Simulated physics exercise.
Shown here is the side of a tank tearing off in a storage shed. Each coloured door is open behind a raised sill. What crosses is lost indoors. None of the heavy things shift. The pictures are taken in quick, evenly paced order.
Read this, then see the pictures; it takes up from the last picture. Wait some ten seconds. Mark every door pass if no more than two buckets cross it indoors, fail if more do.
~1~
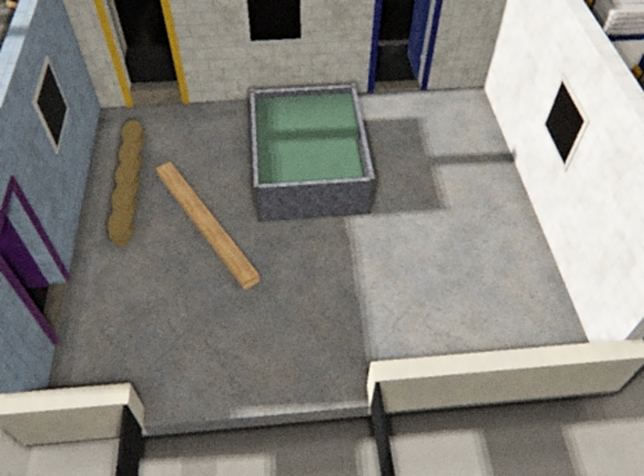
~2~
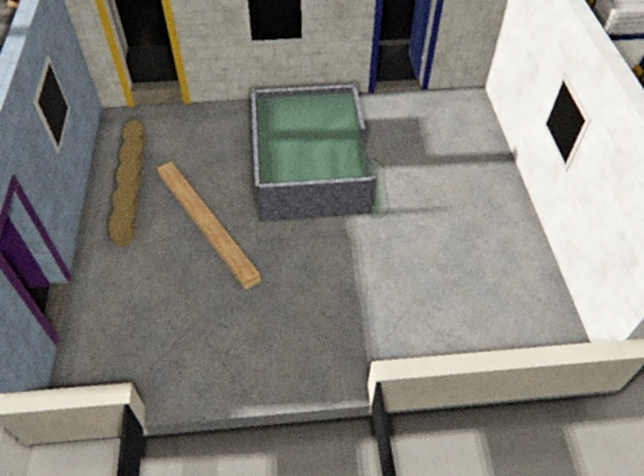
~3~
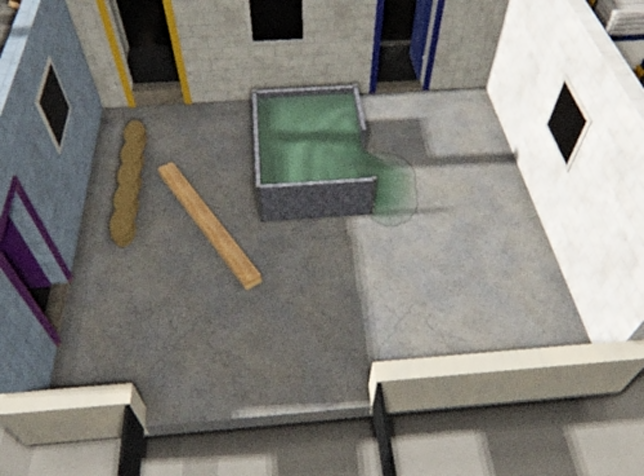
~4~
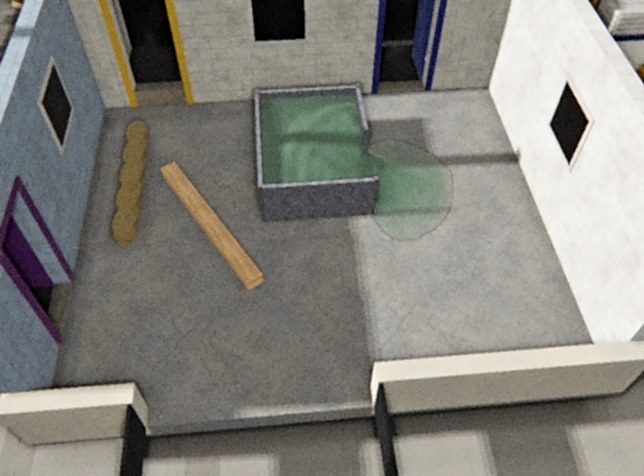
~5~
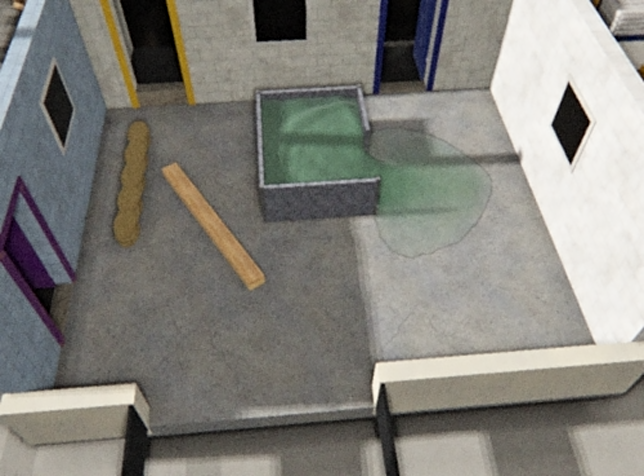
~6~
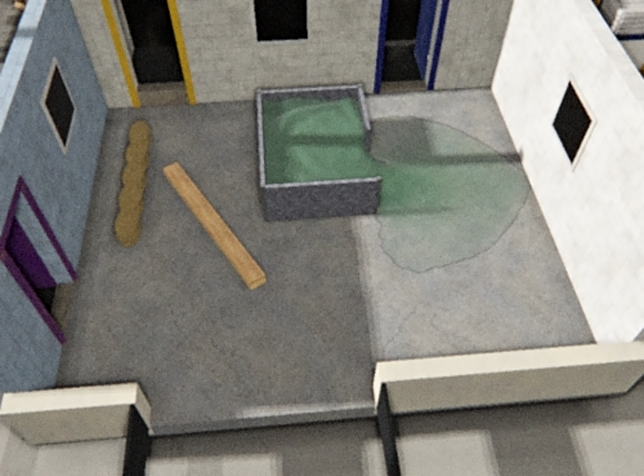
Marks: Blue door fail, purple door fail, yellow door pass.
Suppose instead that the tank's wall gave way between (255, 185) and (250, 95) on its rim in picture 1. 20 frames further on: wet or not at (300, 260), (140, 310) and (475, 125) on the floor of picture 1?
The first spot is swamped, the second swamped, the third spared.
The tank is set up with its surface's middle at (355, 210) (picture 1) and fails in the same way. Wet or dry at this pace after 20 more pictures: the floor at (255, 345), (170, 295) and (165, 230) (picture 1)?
My reading is hit by the flood first, missed by the flood next and missed by the flood last.
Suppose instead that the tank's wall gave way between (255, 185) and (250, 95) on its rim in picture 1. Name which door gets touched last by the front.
Go with the blue-painted one.
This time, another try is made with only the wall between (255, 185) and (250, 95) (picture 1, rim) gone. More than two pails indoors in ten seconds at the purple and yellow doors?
I'd say the purple one ends up above, and the yellow one ends up above.
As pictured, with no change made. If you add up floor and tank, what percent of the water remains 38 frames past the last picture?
Estimate: Some 98 %.
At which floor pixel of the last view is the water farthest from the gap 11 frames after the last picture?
Close to (599, 369).
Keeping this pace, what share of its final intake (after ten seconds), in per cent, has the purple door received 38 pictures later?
Some 0 per cent.
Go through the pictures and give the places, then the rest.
Still water in the open tank at (309, 136), in the first picture.
Water pours out at (364, 175) and has run to (382, 213), in the second picture.
The front is at (405, 165), out from the gap at (365, 178), in the third picture.
Water pours out at (367, 179) and has run to (444, 171), in the fourth picture.
The front is at (483, 174), out from the gap at (368, 179), in the fifth picture.
Water pours out at (369, 178) and has run to (524, 184), in the sixth picture.
A moment on, water covers 25 % of the floor; the blue door not reached, the purple door not reached, the yellow door not reached.
Next, water covers 30 % of the floor; the blue door wet at the sill, nothing in, the purple door not reached, the yellow door not reached.
Then, water covers 40 % of the floor; the blue door under two buckets in, the purple door not reached, the yellow door not reached.
Later, water covers 80 % of the floor; the blue door over two buckets in, the purple door wet at the sill, nothing in, the yellow door wet at the sill, nothing in.
In the end, water covers 95 % of the floor; the blue door over two buckets in, the purple door over two buckets in, the yellow door wet at the sill, nothing in.
